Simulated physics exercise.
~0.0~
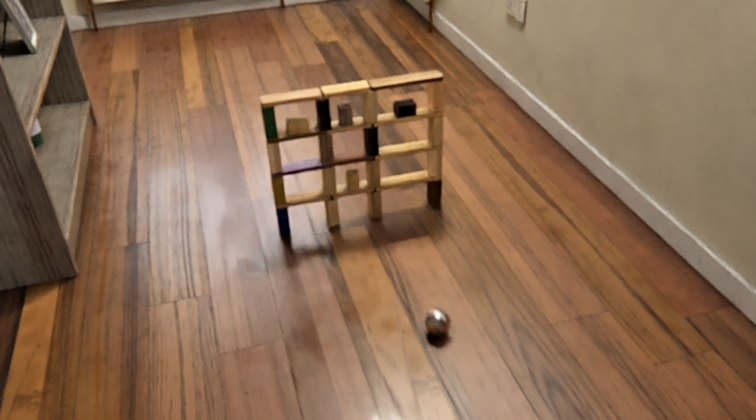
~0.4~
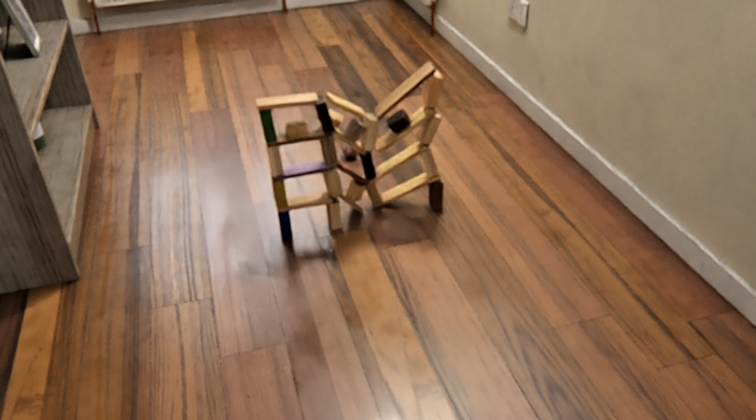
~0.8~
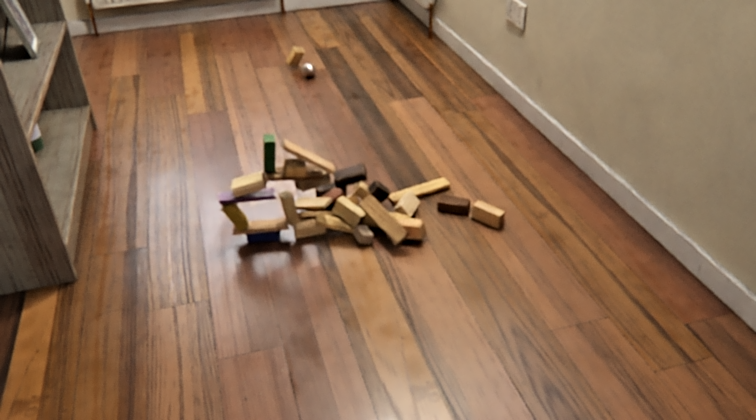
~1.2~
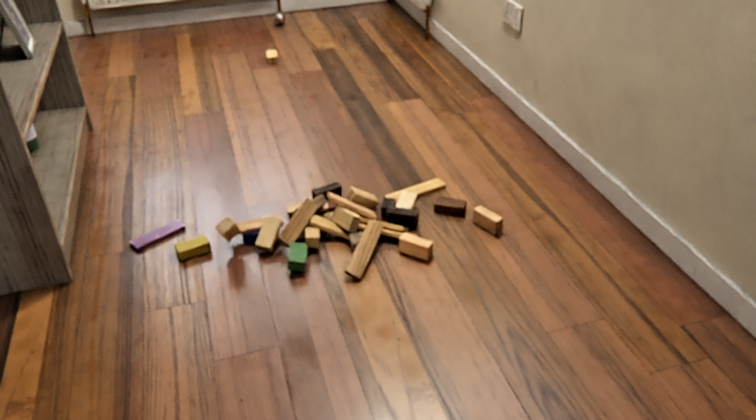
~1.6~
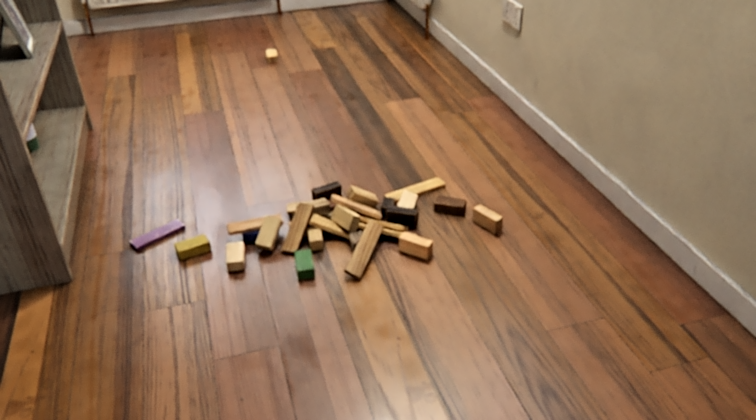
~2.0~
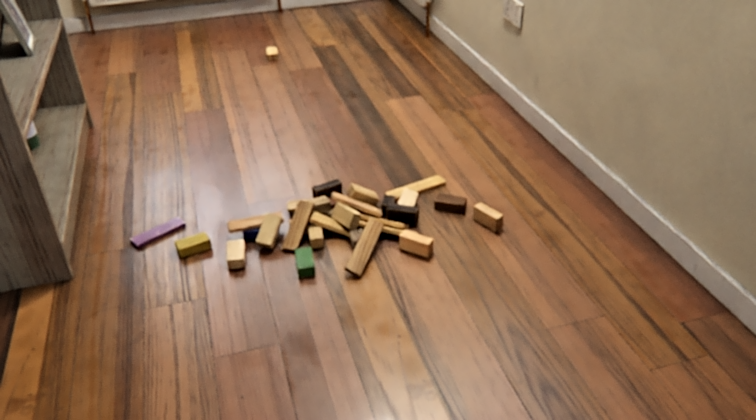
On a wooden floor, a steel ball rolls into an upright structure of wooden blocks and planks, which buckles and collapses as the ball rolls away toward the far wall and out of view. The pieces end in a scattered heap, the purple plank and yellow block lying at its left.
